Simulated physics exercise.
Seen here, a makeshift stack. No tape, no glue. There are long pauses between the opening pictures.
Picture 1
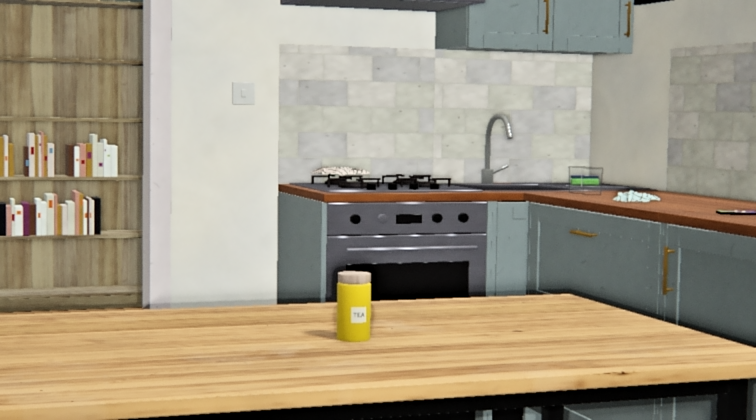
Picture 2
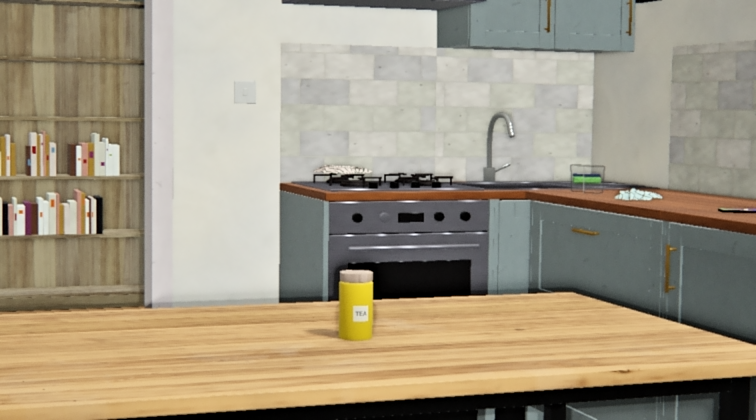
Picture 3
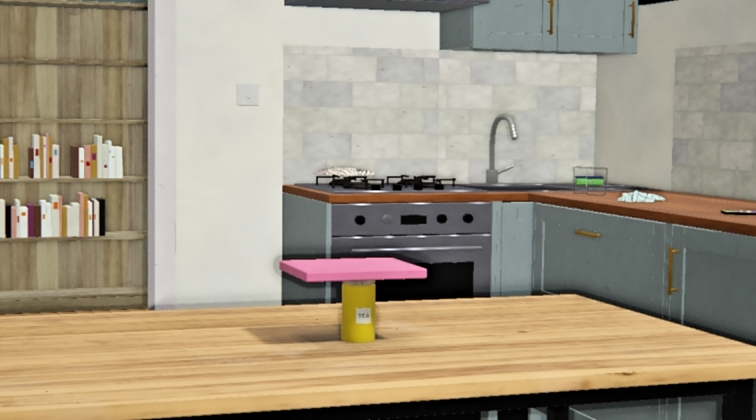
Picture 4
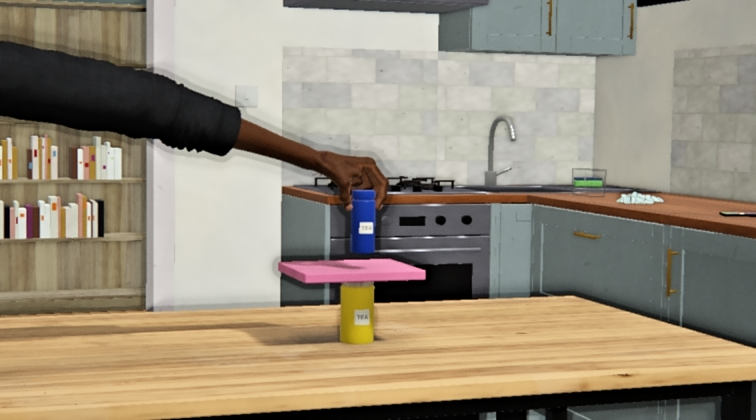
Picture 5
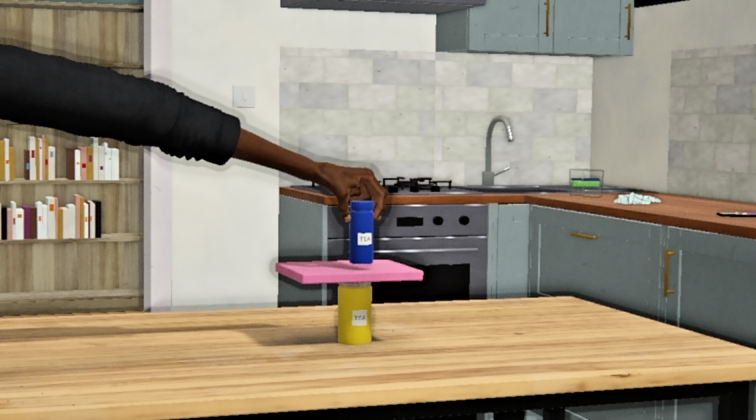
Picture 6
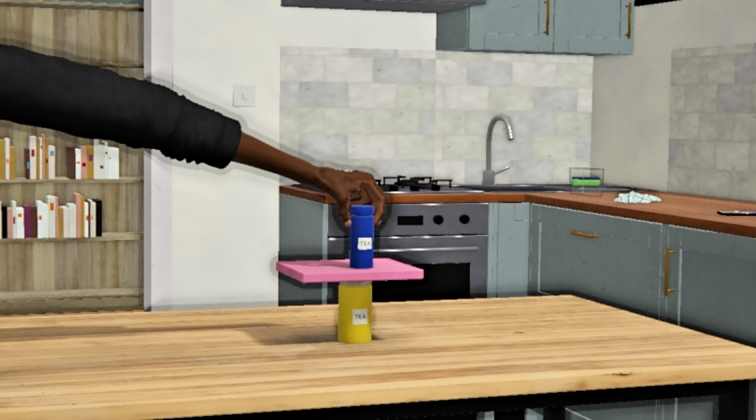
A pink board appears on a yellow jar, and a hand lowers a blue shaker onto it.
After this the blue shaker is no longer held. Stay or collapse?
Here the stack holds.
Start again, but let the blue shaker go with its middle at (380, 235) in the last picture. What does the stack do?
Then it holds.
Then, 0.20 s on from there, no change.
Then, 0.40 s on from there, blue shaker resting near (362, 237).
In the end, all 3 unmoved. At the end, from the last picture's camera, blue shaker near (362, 237). The stack stays up.
